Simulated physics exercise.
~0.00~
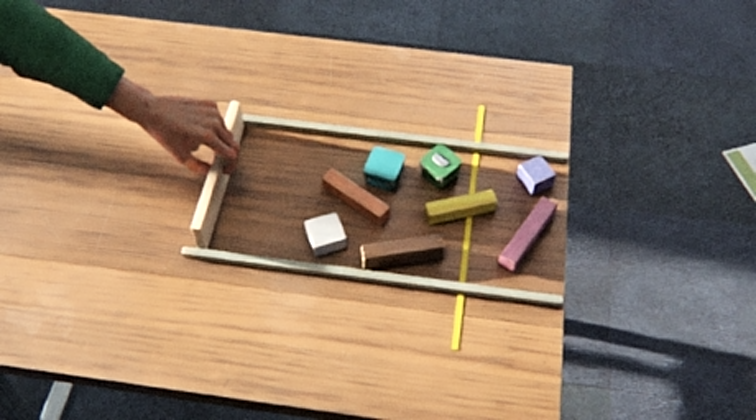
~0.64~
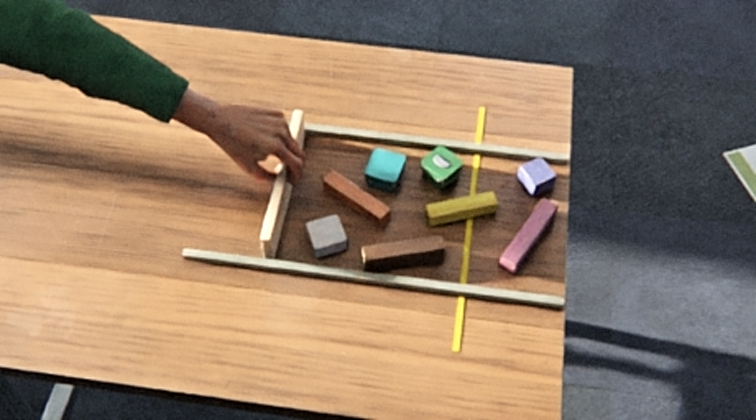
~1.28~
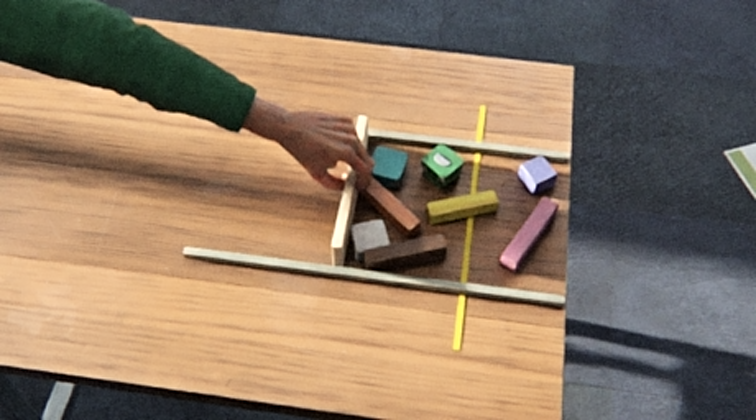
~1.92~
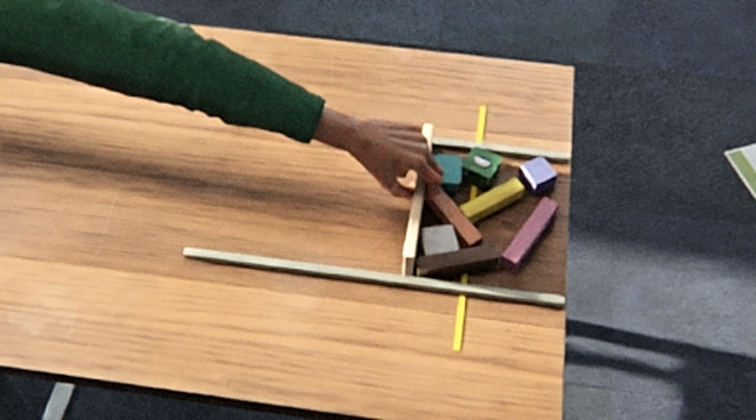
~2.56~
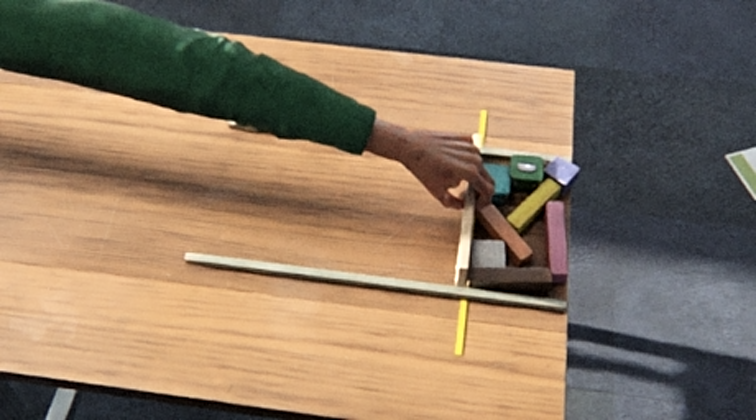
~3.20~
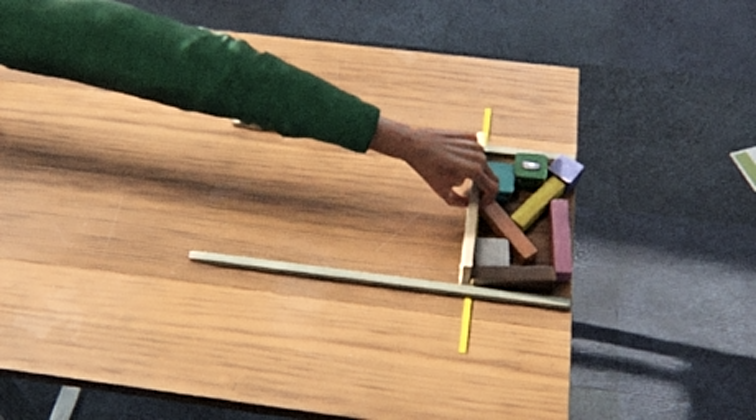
A hand in a green sleeve slid an upright wooden board rightward between two rails, gathering colourful sticks and blocks ahead of it, then stopped at the yellow tape with the pieces crowded at the table's edge and none fallen off.
